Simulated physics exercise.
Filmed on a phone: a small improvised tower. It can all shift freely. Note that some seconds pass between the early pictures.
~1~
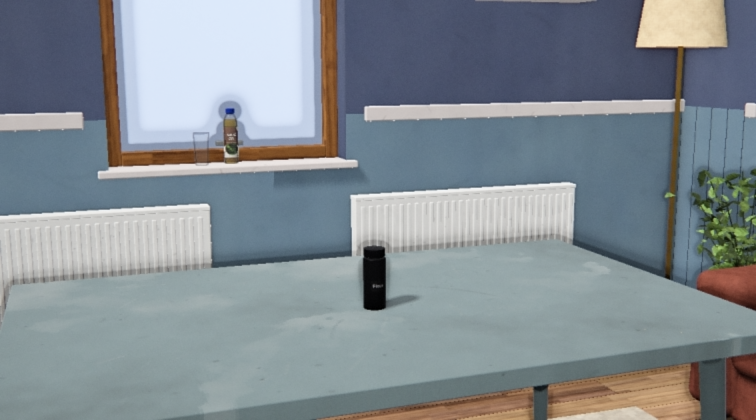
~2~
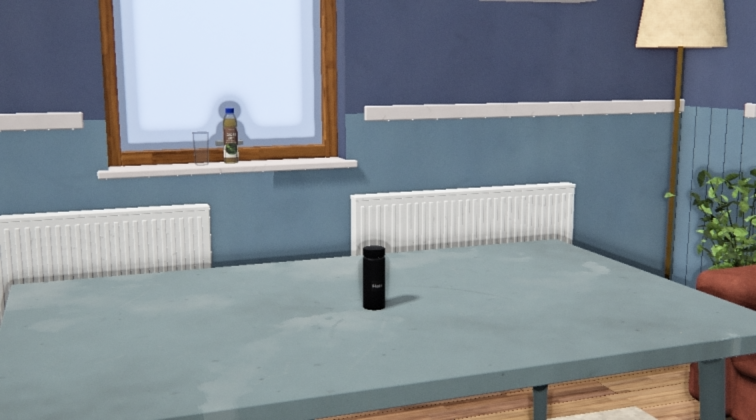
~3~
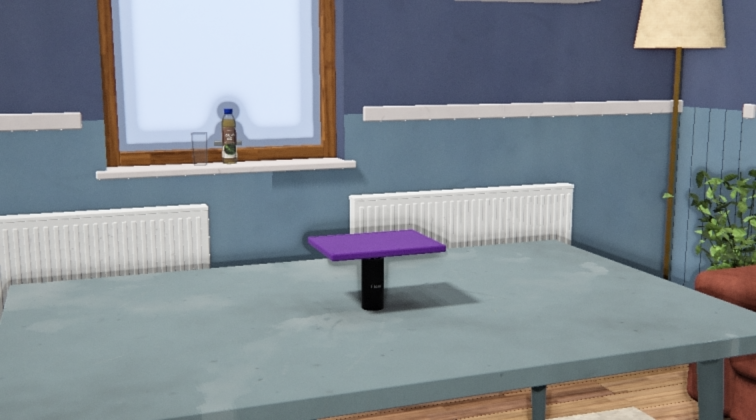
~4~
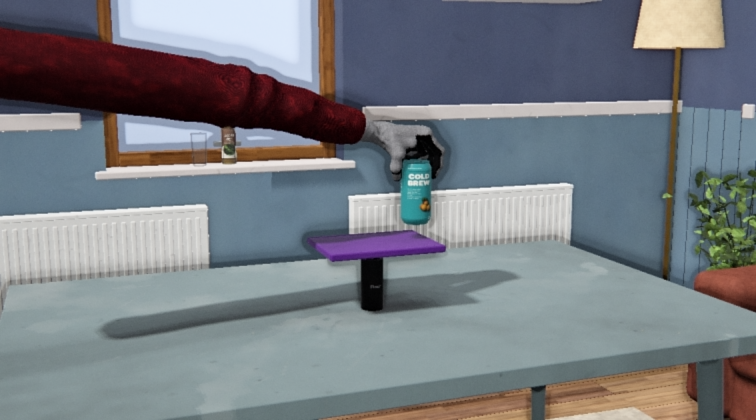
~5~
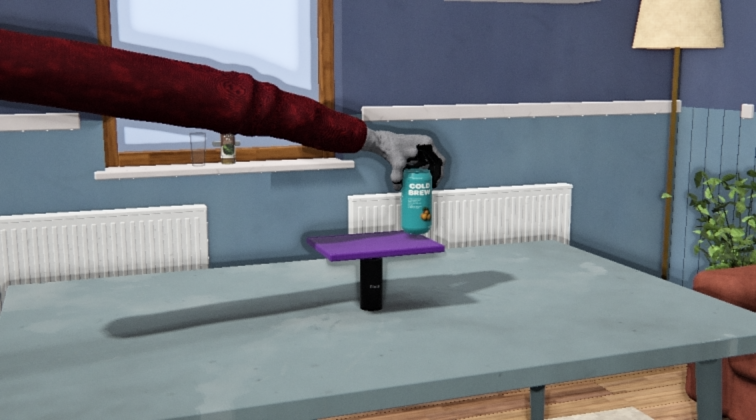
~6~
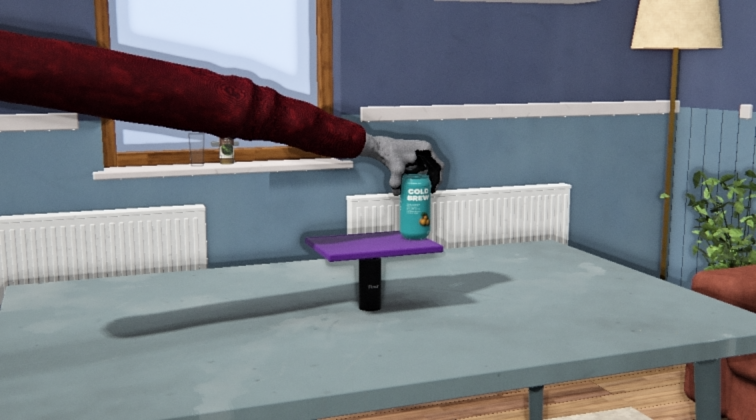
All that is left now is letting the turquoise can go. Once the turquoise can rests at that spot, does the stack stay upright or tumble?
Honestly, the whole thing doesn't stay intact in the end.
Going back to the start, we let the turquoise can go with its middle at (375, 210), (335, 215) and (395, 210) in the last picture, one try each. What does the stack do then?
It remains upright first, goes over second and goes over third.
Then, 0.30 s past the last view, turquoise can now fallen; purple lid rocked 42° from its first pose.
Then, 0.40 s past the last view, purple lid on its side.
Then, 0.60 s past the last view, turquoise can resting near (450, 284).
Then, 0.90 s past the last view, purple lid now fallen.
Finally, fallen, purple lid and turquoise can; black shaker still in place. The stack comes apart.
